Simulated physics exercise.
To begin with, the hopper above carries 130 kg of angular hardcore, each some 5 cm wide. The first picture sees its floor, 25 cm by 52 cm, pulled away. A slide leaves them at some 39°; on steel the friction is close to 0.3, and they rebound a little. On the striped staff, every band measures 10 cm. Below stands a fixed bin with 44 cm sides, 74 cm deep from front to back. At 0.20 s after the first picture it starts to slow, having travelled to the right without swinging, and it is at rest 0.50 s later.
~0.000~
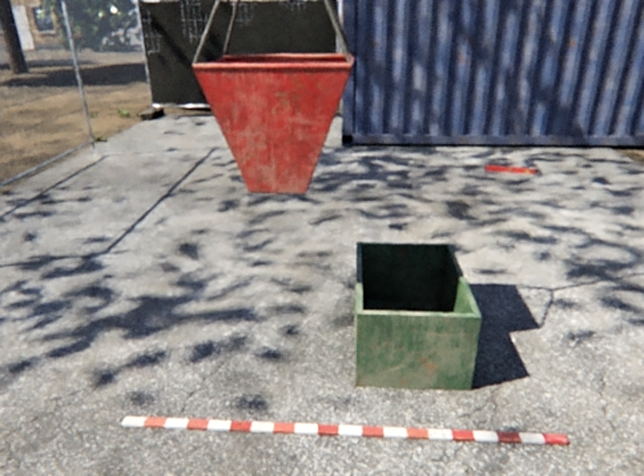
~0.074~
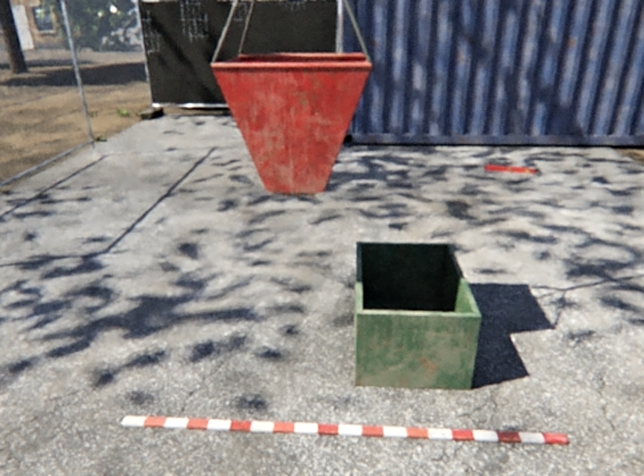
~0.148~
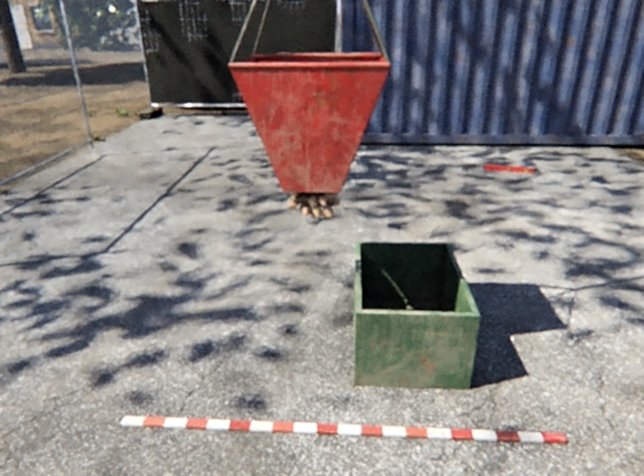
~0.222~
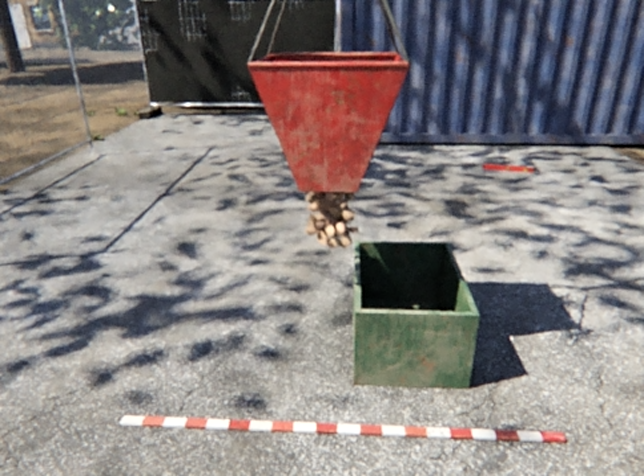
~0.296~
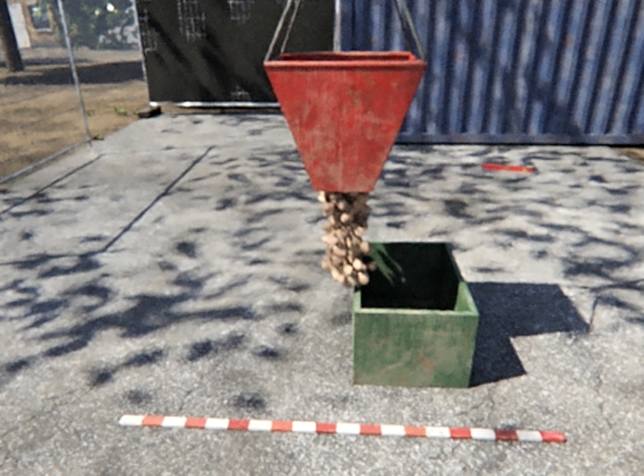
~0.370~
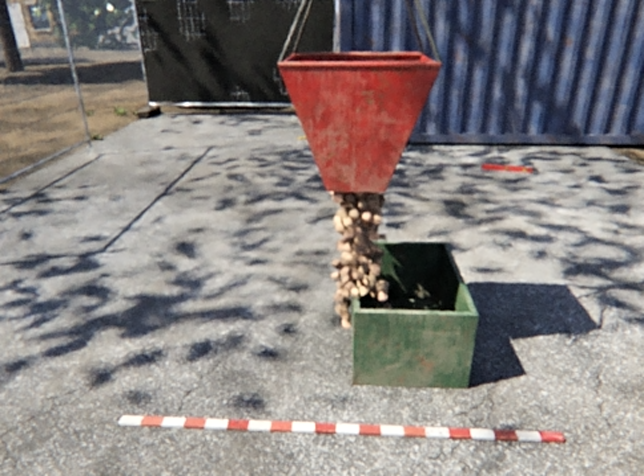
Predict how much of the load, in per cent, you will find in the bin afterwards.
About 91 per cent of the load.
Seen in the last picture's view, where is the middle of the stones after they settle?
(392, 318).
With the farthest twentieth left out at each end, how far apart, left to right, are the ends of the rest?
I'd say close to 70 cm, left to right.
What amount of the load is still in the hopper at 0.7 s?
Roughly 15 percent, give or take.
After 0.7 s, 13 % in the hopper, 9 % falling or lying left of the bin, 78 % falling or lying in the bin; the stones farthest right are at (447, 339).
After 1.1 s, 0 % in the hopper, 8 % falling or lying left of the bin, 91 % falling or lying in the bin; the stones farthest right are at (446, 330).
After 1.7 s, 0 % in the hopper, 8 % falling or lying left of the bin, 91 % falling or lying in the bin; the stones farthest right are at (446, 327).
After 2.6 s, 0 % in the hopper, 8 % falling or lying left of the bin, 91 % falling or lying in the bin; the stones farthest right are at (446, 327).
After 4.5 s, 0 % in the hopper, 8 % left of the bin, 91 % in the bin; the stones farthest right are at (446, 327).
